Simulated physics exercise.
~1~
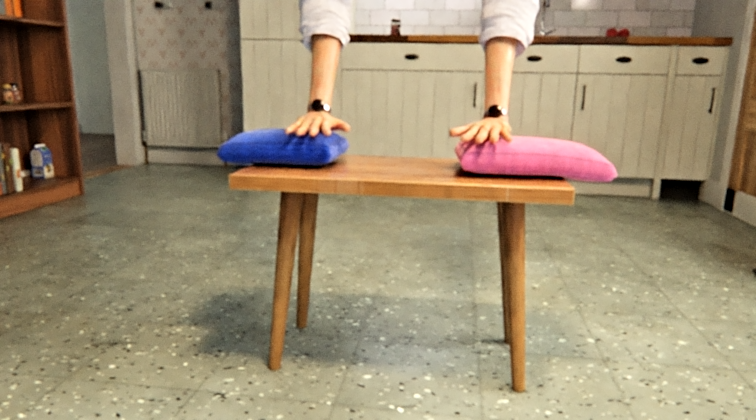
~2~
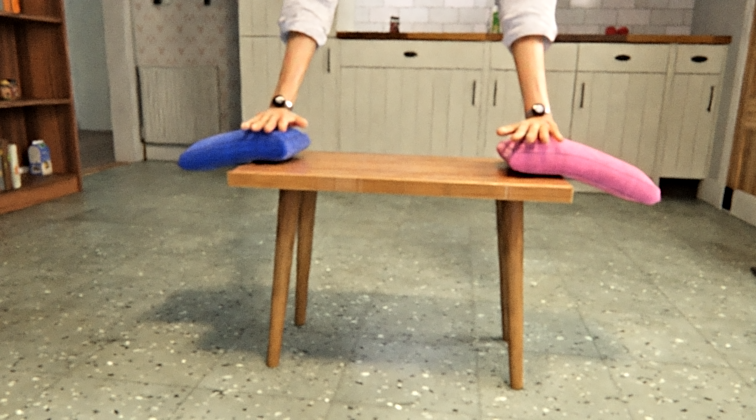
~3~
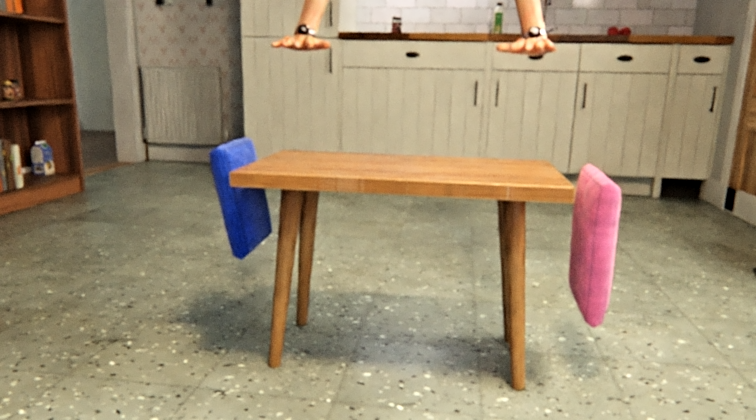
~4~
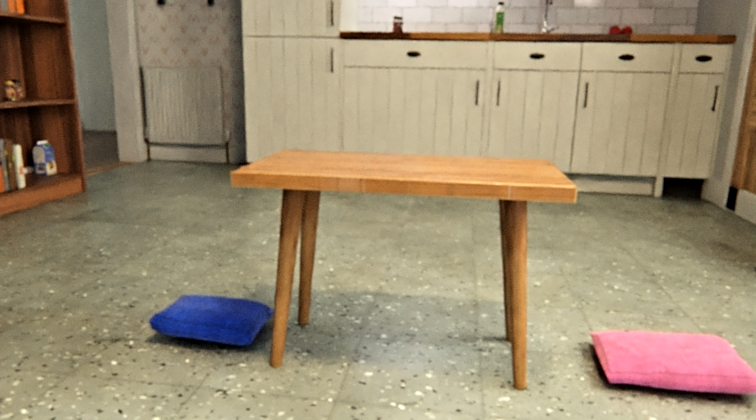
In a kitchen, hands slide blue and pink sacks off opposite table ends onto the floor.
